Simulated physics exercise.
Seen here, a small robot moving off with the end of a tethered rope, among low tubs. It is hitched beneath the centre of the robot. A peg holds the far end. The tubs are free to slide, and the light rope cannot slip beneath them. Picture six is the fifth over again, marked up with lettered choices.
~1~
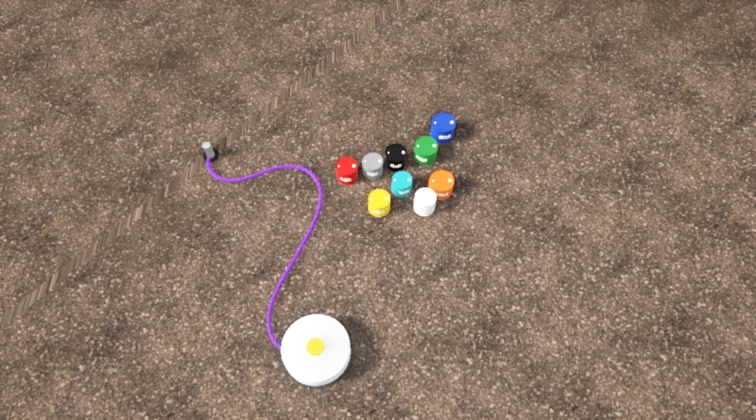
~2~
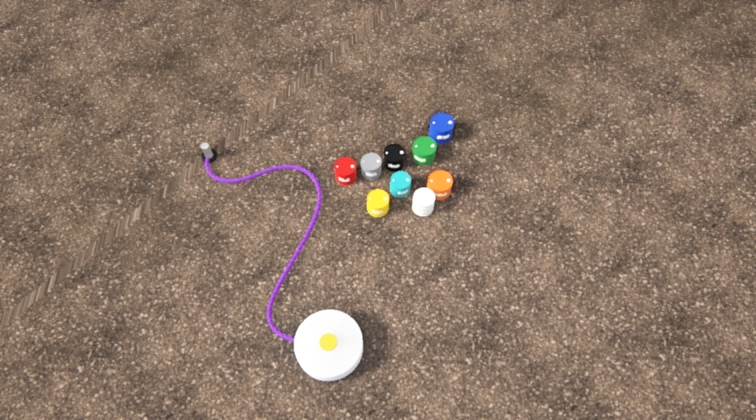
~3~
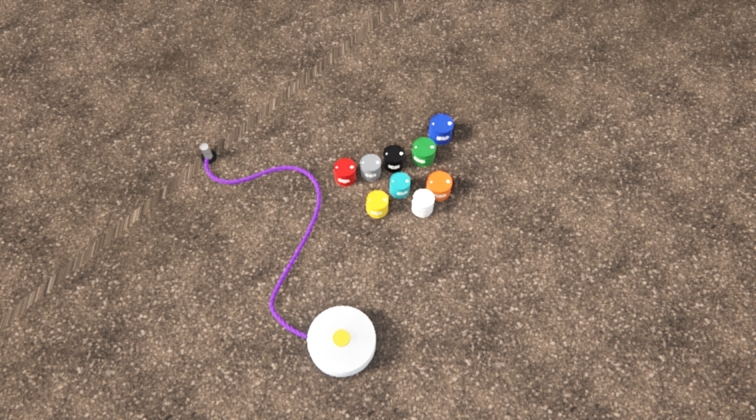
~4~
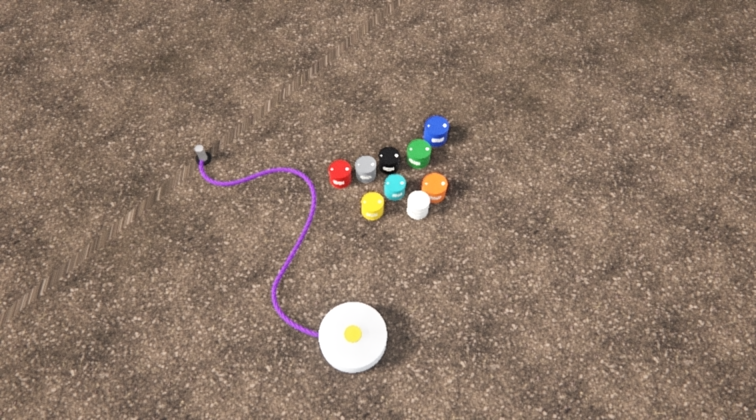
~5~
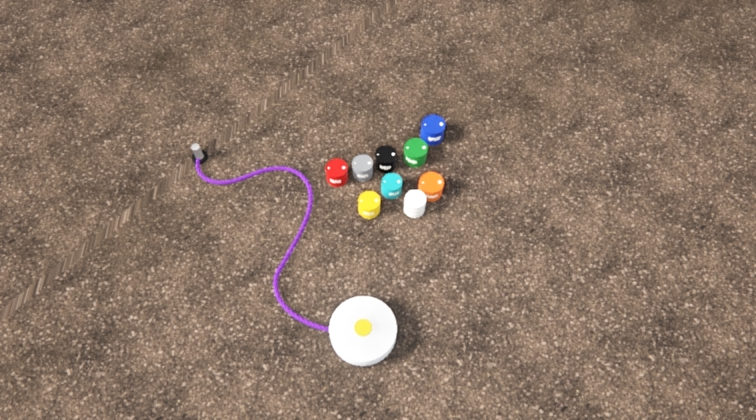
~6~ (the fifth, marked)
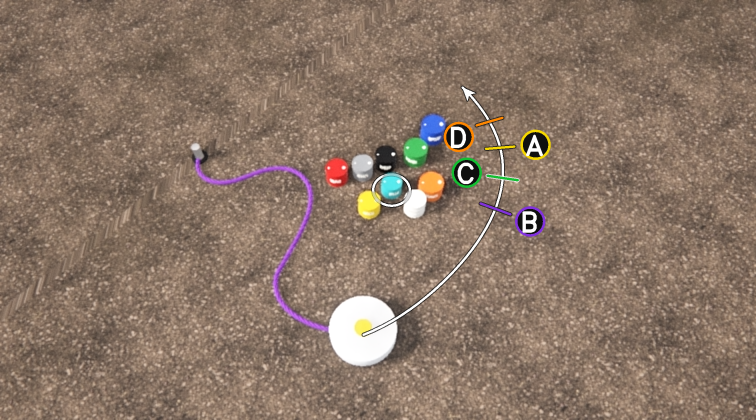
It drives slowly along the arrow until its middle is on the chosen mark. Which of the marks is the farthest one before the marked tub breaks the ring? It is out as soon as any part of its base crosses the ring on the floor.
It can go as far as D.
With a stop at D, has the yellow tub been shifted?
Yes.
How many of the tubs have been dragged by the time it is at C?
The count is none.
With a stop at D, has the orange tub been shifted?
By then, yes.
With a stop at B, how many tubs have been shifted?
The count is none.
On the copy, A at (500, 148); B at (495, 209); C at (503, 178); D at (489, 122); the ring at (392, 190); the route from (363, 335) via (494, 213) to (463, 87).
On D. First, robot (456, 266); turquoise tub (392, 186).
Then, robot (503, 184); turquoise tub (392, 186).
Finally, robot (491, 116); orange tub (427, 175); turquoise tub (390, 184); white tub (411, 187); yellow tub (370, 188); the turquoise tub is still in its ring.
By contrast, A is safe but short; B is safe but short; C is safe but short.
